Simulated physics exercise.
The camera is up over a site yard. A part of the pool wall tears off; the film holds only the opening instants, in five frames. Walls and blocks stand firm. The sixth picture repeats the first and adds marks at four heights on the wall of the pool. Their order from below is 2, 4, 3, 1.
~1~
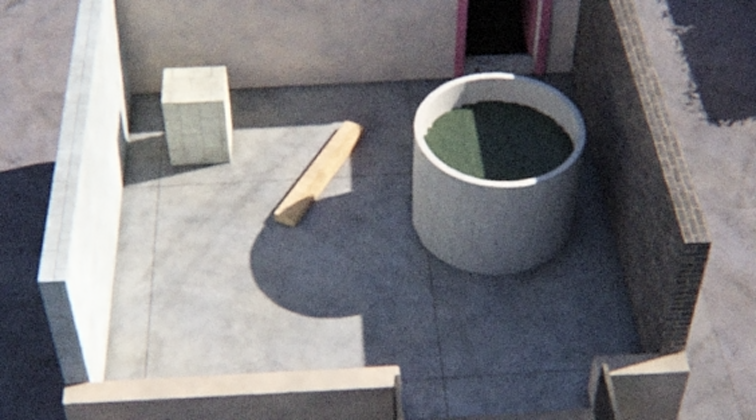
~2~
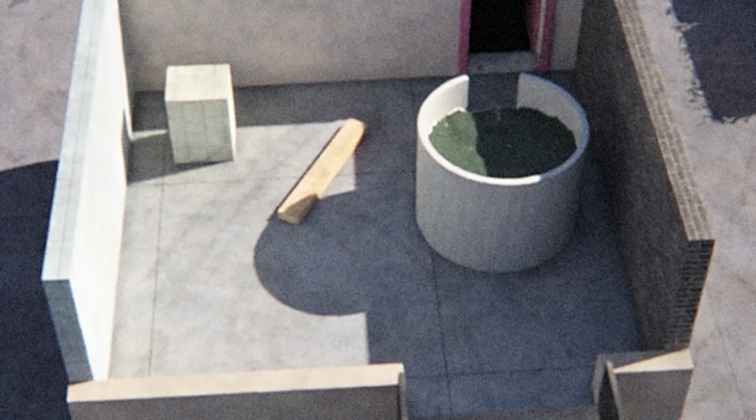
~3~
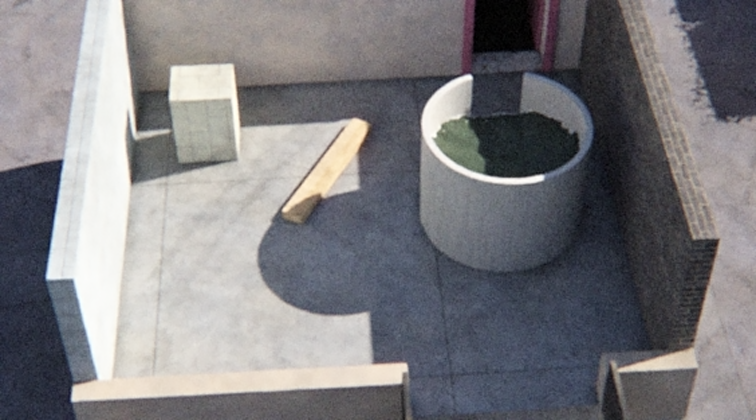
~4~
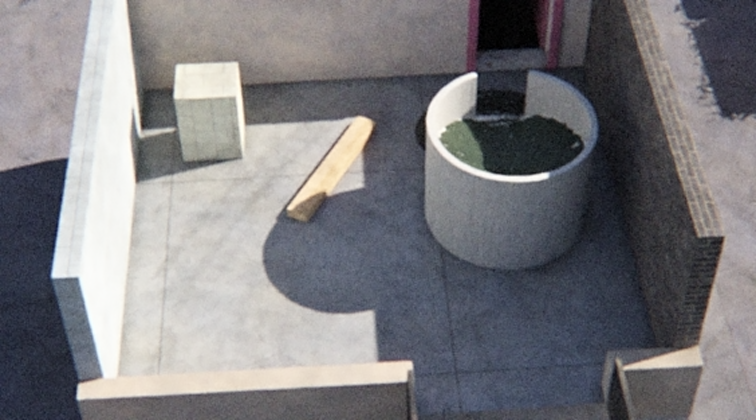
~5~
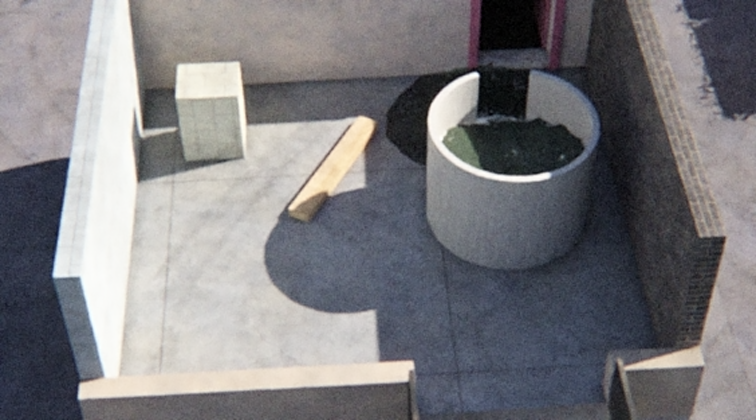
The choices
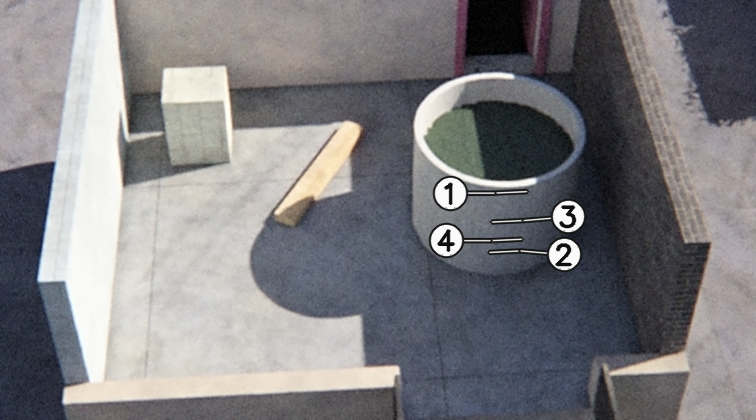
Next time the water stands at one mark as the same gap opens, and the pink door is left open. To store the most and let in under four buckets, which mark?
2 will do.
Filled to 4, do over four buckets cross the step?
Yes.
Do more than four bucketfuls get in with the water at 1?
Yes, that goes wrong.
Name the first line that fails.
4.
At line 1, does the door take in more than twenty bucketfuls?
Yes.
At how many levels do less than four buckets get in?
One of the four.
On the marked copy, 1 at (510, 192); 2 at (505, 251); 3 at (507, 221); 4 at (506, 239); from the bottom up 2, 4, 3, 1.
For line 1, dozens of bucketfuls pour in.
For line 2, a splash gets over, under a bucket.
For line 3, dozens of bucketfuls pour in.
For line 4, about 8 bucketfuls get in.
